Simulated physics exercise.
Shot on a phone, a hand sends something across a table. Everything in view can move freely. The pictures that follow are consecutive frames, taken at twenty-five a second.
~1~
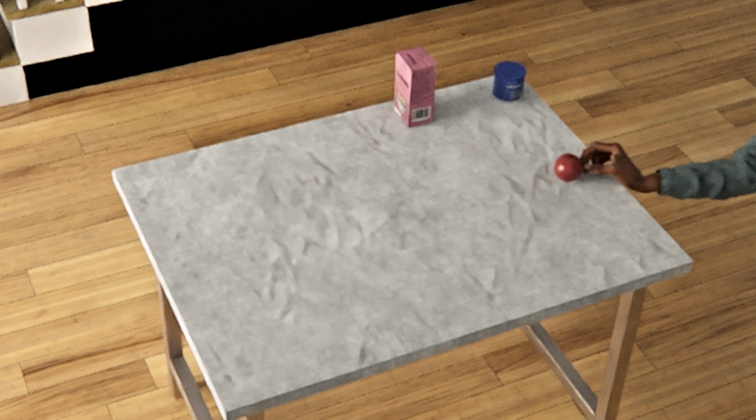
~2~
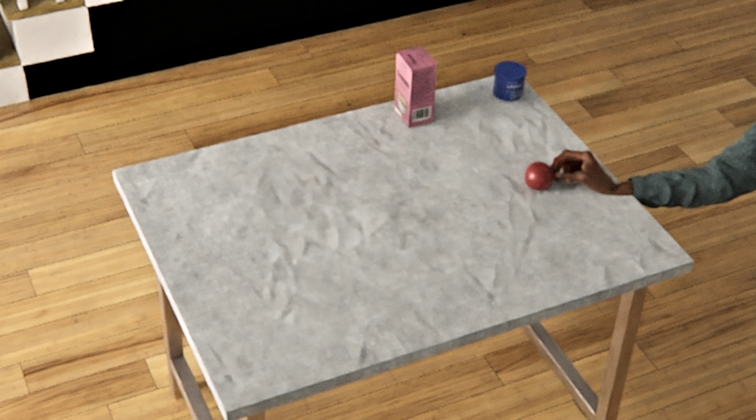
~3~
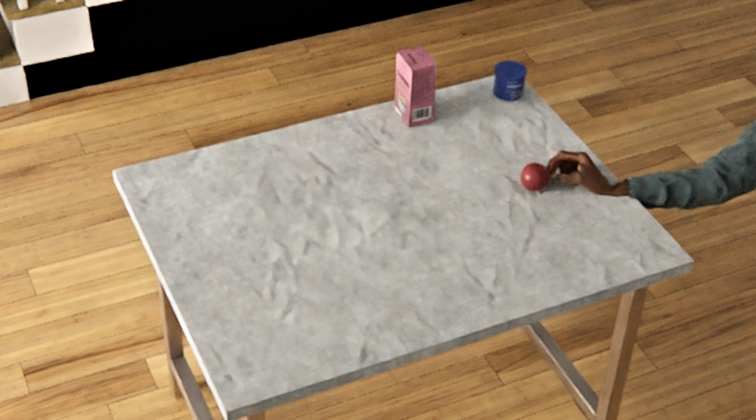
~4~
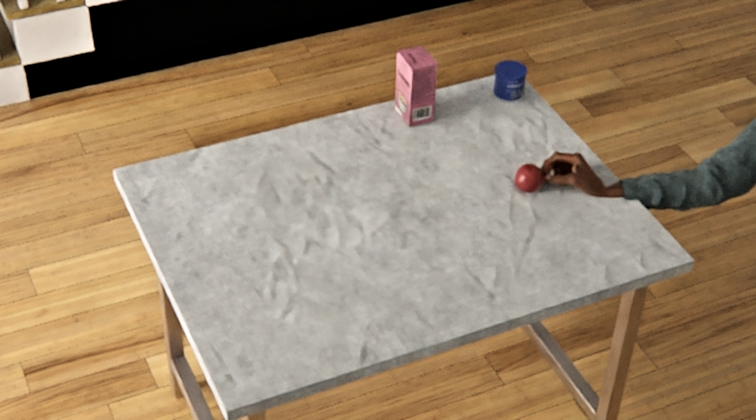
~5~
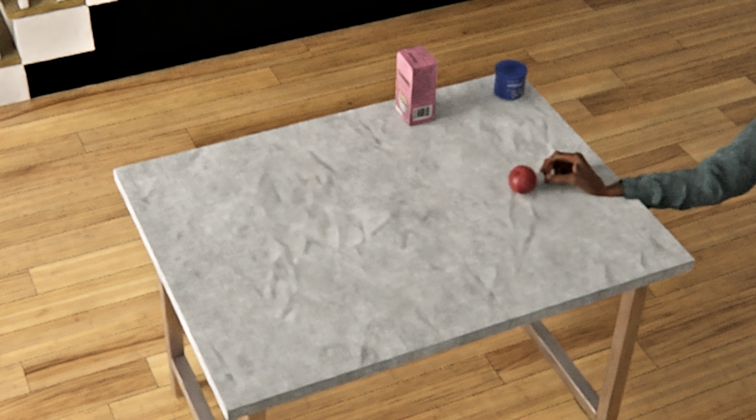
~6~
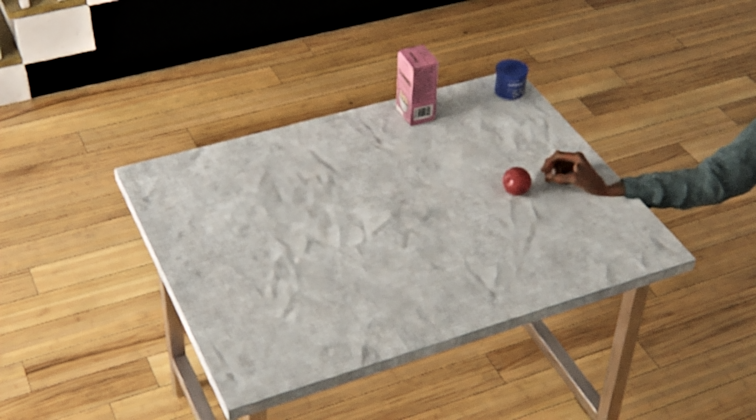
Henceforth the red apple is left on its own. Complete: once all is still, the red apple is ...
On the table.
Then, 0.20 s later than the last frame, red apple moved well along near (487, 190).
Then, 0.50 s later than the last frame, red apple moved well along near (452, 199).
When it is over, moved from the start, red apple. End places, in pixels of the last picture, red apple near (425, 207).
